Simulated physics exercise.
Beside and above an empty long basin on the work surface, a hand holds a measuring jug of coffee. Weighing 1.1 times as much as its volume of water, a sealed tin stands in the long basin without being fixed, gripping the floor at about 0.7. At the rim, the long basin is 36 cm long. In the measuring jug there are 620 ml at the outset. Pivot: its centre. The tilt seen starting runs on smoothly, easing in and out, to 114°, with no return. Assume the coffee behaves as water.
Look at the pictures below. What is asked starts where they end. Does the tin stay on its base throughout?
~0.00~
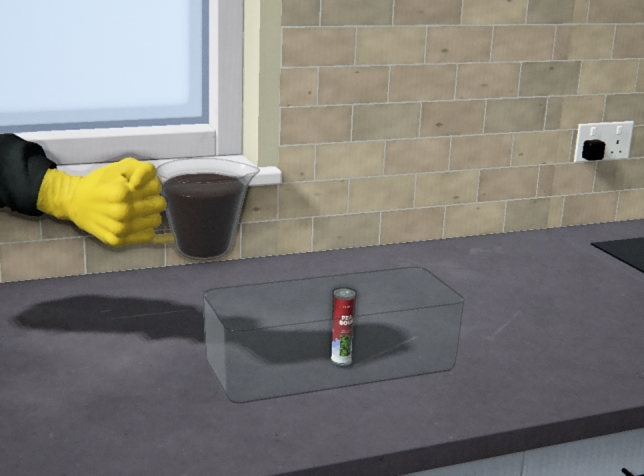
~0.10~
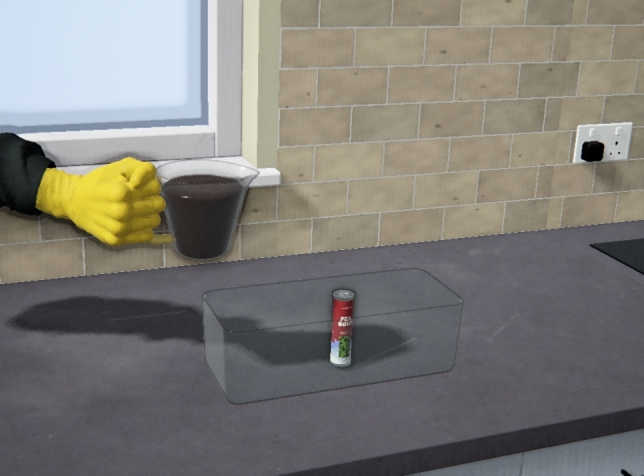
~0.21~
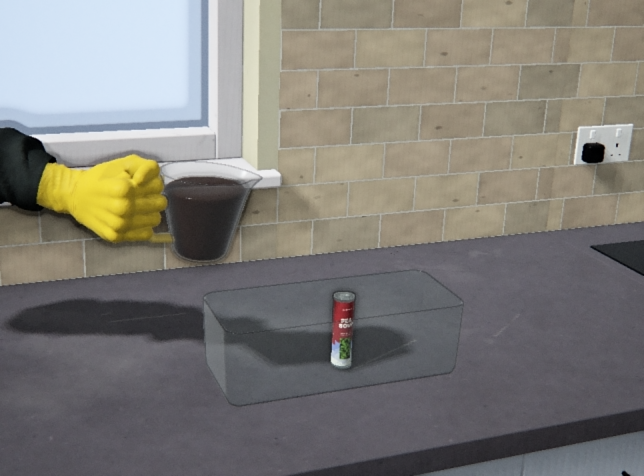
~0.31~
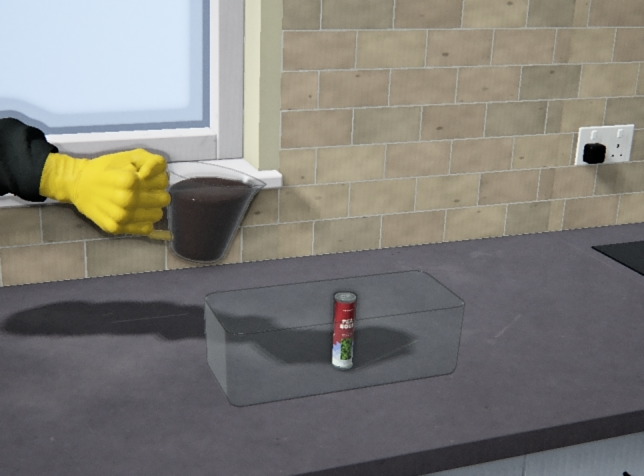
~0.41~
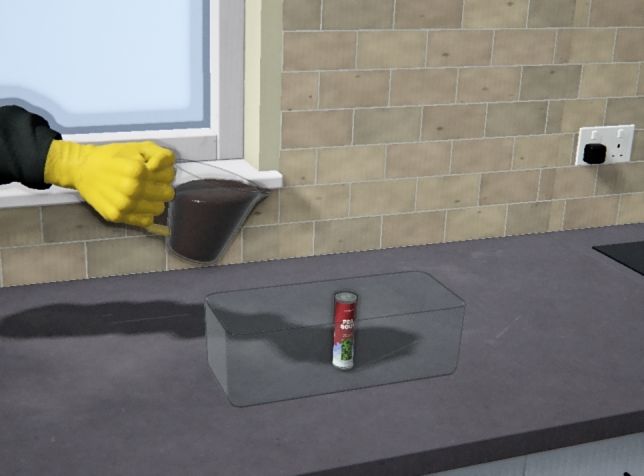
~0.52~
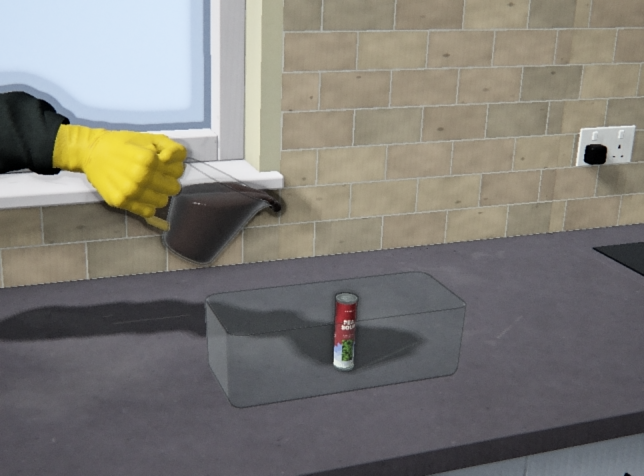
Yes, it stays on its base.
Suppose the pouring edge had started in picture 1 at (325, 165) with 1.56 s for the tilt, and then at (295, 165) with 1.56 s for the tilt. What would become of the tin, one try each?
First it stays up; then it goes over.
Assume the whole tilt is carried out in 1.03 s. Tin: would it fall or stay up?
Well, the tin simply holds firm.
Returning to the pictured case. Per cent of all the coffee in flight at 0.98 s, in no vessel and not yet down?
Some 22 per cent, I reckon.
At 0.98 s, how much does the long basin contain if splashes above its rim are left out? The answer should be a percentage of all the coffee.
Roughly 34 percent.
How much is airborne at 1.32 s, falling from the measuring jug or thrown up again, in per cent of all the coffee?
It comes to some 4 percent of the total.
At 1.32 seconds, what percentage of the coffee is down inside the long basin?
Roughly 92 per cent.
After 0.98 s the tilt is 79° and 44 per cent is still to pour; the tin stands where it began.
After 1.32 s the tilt is 107° and 2 per cent is still to pour; the tin stands where it began.
After 1.67 s the tilt is 114° and 0 per cent is still to pour; the tin stands where it began.
After 2.06 s the tilt is 114° and 0 per cent is still to pour; the tin stands where it began.
In the end the tin stands where it began.
